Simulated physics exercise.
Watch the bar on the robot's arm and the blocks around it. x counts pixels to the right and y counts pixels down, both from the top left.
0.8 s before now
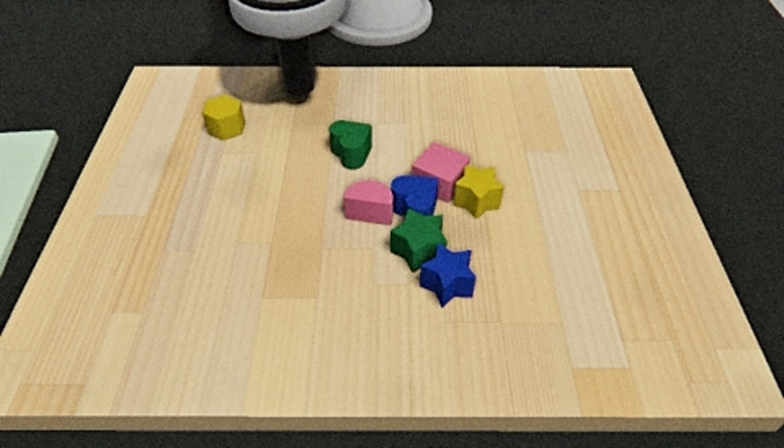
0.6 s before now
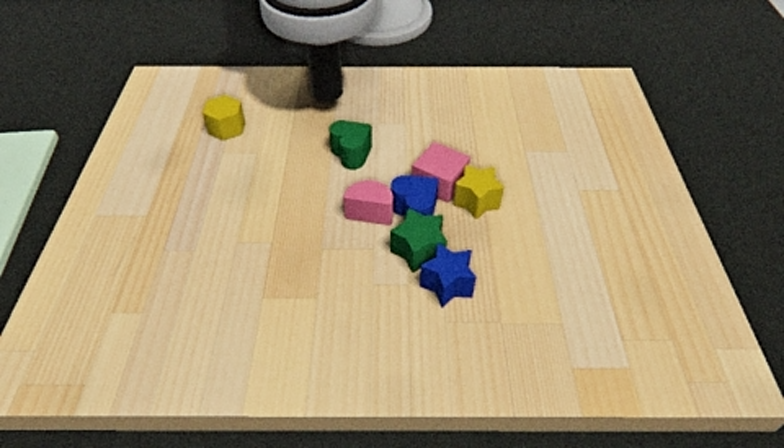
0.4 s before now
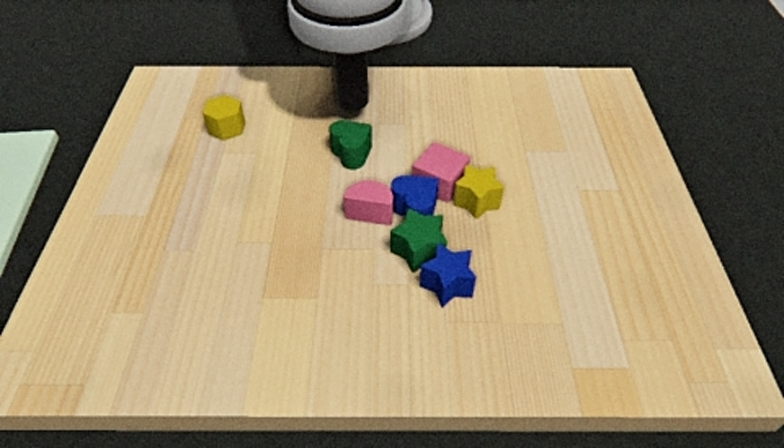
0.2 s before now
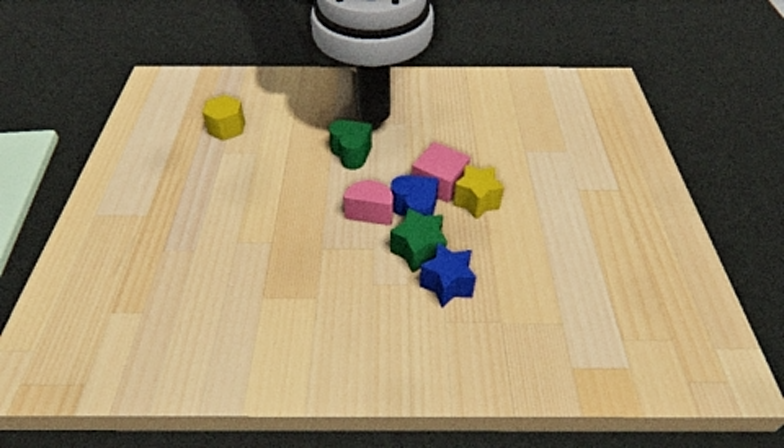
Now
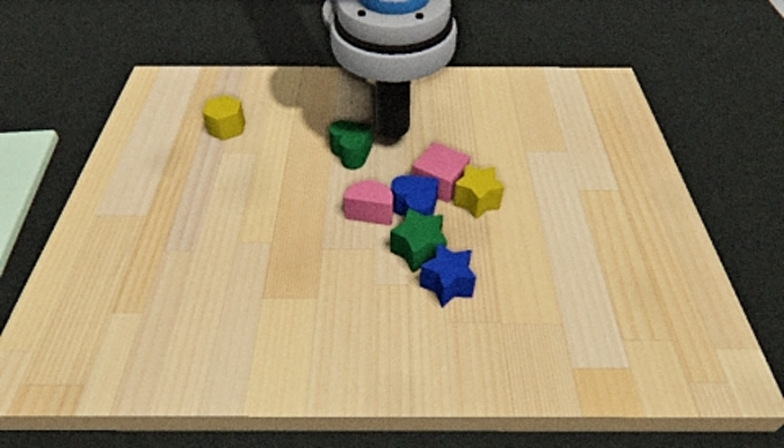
On a wooden board, a robot arm moving its dark bar rightward and slightly nearer past colourful blocks, which all stay still.
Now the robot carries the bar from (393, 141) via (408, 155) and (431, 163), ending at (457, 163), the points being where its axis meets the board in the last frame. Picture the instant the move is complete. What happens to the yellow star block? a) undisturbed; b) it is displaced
Answer: B.
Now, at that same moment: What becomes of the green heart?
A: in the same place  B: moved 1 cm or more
I'll go with A - in the same place.
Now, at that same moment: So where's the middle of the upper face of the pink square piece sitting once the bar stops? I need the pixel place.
(462, 168)
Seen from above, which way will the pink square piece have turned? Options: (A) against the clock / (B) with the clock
That would be B.
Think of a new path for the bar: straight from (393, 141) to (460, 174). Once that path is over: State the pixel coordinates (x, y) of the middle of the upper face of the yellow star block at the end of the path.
Expect it around (502, 206).
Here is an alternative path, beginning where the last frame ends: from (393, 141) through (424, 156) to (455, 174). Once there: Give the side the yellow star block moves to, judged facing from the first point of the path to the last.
The shift goes right.
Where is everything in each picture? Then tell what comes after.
The first picture shows bar tip at (300, 87); block tops, green heart at (350, 132); pink square piece at (442, 160); yellow star block at (480, 180).
The second picture shows bar at (328, 93); blocks unchanged.
The third picture shows bar at (353, 102); blocks unchanged.
The fourth picture shows bar at (375, 114); blocks unchanged.
The fifth picture shows bar at (393, 128); green heart at (350, 132); pink square piece at (442, 160); yellow star block at (480, 180).
What follows on the original path. Halfway along, bar at (421, 147); pink square piece at (445, 162); yellow star block at (482, 181).
At the end, bar at (458, 150); green heart in place; pink square piece at (462, 168), turned 45° clockwise; yellow star block at (496, 197).
